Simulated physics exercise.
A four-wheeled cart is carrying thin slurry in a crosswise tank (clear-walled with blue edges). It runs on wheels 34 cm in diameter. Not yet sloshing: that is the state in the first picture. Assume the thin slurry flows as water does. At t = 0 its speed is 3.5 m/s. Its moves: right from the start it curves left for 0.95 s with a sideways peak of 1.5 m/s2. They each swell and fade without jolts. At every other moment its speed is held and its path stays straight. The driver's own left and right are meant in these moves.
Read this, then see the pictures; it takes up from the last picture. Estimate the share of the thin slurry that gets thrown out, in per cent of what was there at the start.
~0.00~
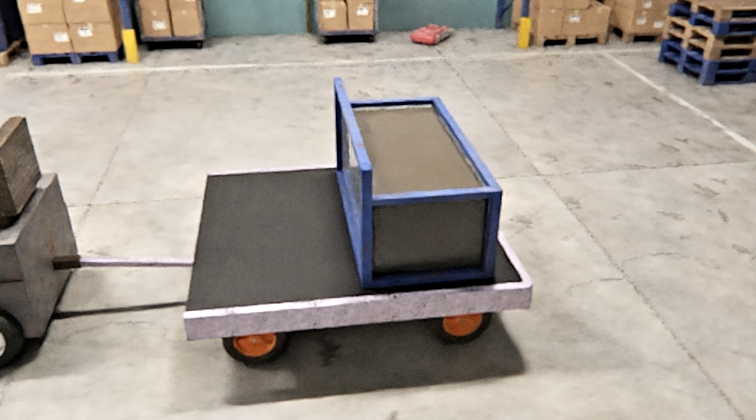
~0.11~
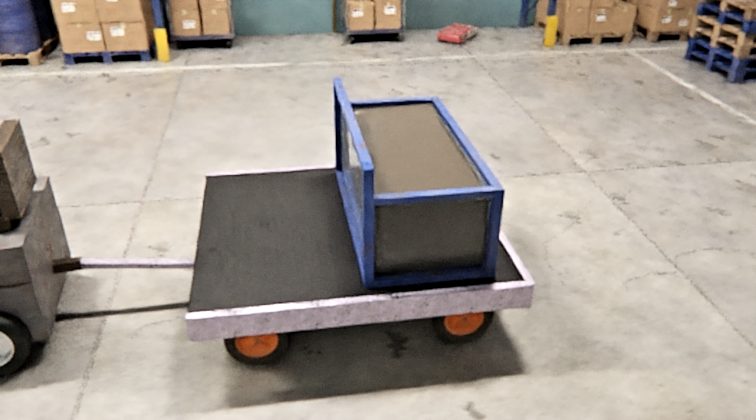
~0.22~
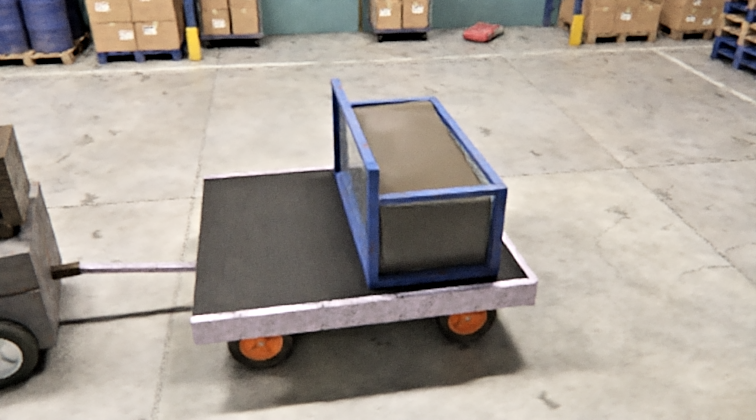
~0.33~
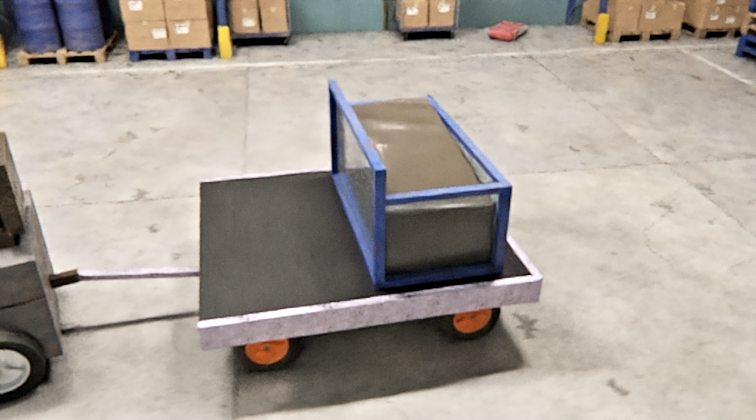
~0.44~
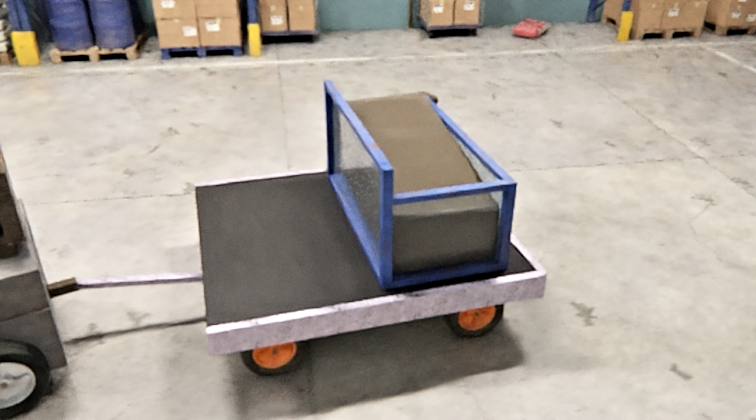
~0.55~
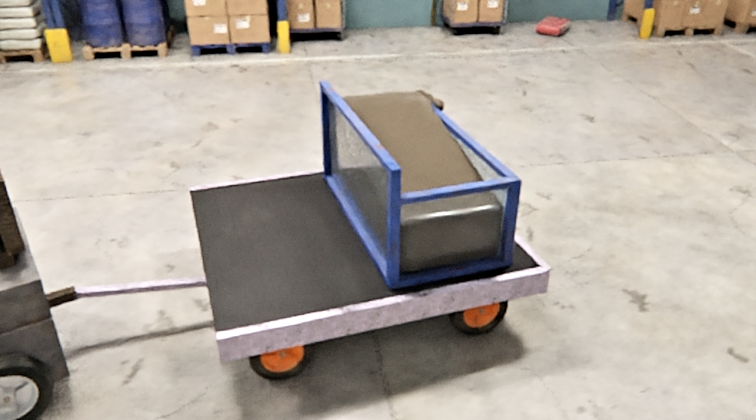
7 %.
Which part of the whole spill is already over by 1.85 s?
By then it's around 70 per cent.
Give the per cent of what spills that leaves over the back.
About 20 percent.
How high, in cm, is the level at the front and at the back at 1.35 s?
Front level 44 cm, back level 42 cm.
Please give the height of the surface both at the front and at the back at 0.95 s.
Front level 40 cm, back level 42 cm.
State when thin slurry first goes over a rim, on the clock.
It first spills at close to 0.8 s.
After 0.95 s it stands 42 cm high behind and 41 cm in front; 3 per cent has gone over the far side.
After 1.35 s it stands 42 cm high behind and 43 cm in front; 5 per cent has gone over the far side.
After 1.85 s it stands 40 cm high behind and 40 cm in front; 6 per cent has gone over the far side.
After 3.93 s 7 per cent has gone over the far side, 25 of 330 litres.
